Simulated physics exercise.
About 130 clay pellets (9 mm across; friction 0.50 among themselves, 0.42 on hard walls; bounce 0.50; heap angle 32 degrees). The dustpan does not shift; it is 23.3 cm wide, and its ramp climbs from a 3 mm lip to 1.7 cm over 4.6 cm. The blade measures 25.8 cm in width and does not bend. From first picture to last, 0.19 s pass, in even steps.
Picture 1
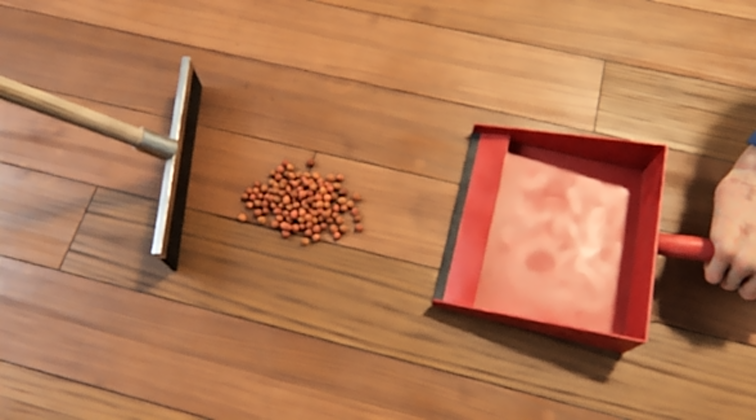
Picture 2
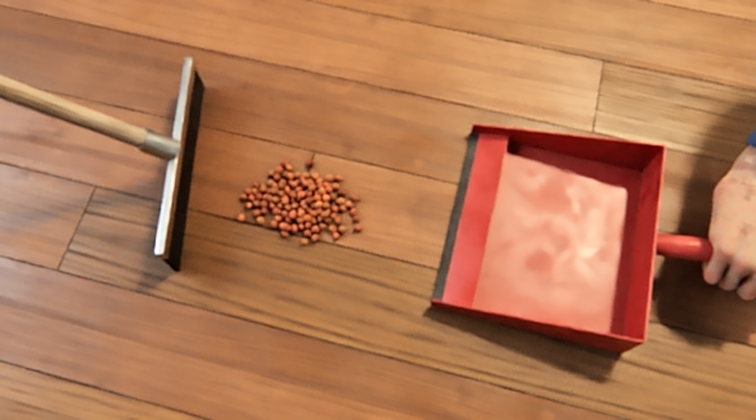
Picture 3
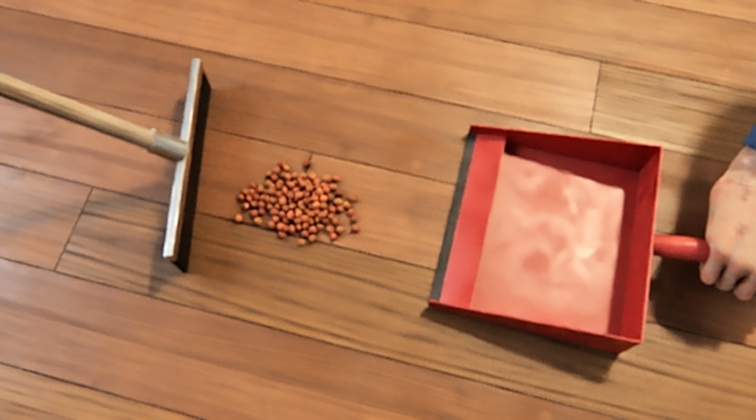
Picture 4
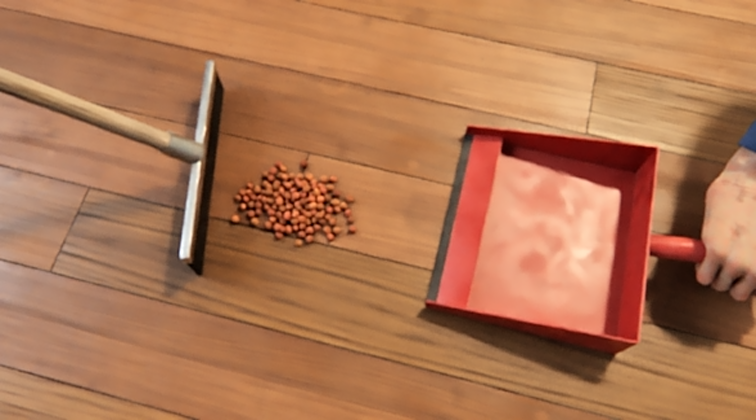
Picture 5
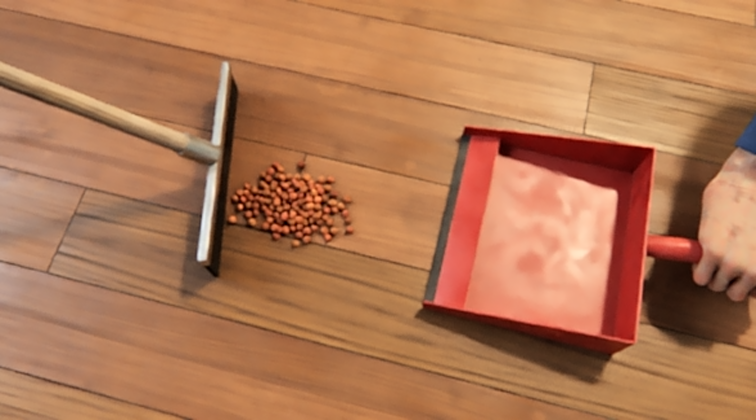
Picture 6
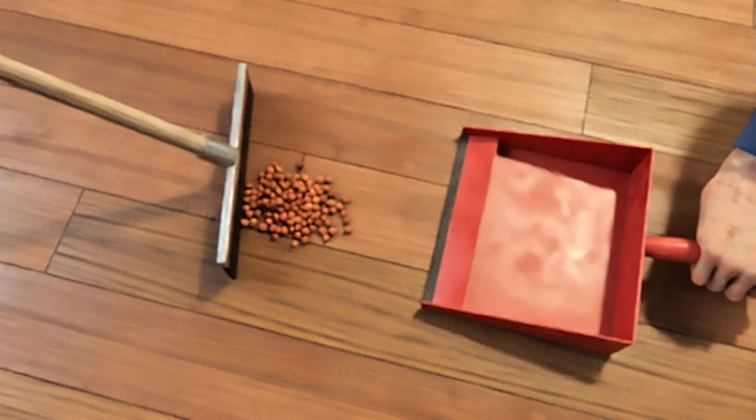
On a wooden plank floor, a small heap of reddish-brown pellets sits between a long-handled flat blade on the left and a red dustpan held by a hand on the right. The blade slides rightward across the boards, closing the gap until it meets the heap's left edge, while most pellets stay put.
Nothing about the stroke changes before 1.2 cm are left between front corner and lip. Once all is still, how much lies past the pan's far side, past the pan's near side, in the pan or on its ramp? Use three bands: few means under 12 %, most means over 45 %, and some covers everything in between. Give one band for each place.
Far side: Few, near side: Few, pan: Some.
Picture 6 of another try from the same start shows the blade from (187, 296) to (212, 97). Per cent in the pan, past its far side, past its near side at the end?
Pan: 0, far side: 0, near side: 10.
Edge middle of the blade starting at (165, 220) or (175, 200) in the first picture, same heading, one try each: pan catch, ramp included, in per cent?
First try about 5 per cent, second about 10 per cent.
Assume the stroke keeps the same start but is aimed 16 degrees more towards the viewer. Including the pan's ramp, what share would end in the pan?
About 0 percent would end up there.
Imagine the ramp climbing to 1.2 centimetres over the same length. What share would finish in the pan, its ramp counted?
About 20 %.
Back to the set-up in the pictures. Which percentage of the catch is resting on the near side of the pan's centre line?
Something like 70 per cent of the catch.
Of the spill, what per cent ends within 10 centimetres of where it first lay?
About 0 %.
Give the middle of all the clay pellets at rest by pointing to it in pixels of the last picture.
Roughly pixel (438, 209).
Then, 0.18 s after the last picture, middle of the blade 15 cm from the lip; 0 % over the lip, far side 0 %, near side 0 %.
Then, 0.30 s after the last picture, middle of the blade 7 cm from the lip; 0 % over the lip, far side 0 %, near side 0 %.
Then, 0.55 s after the last picture, middle of the blade 4 cm from the lip; 20 % over the lip, far side 0 %, near side 0 %.
In the end, far side 0 %, near side 0 %, pan 20 %, in front of the lip or behind the blade 80 %.
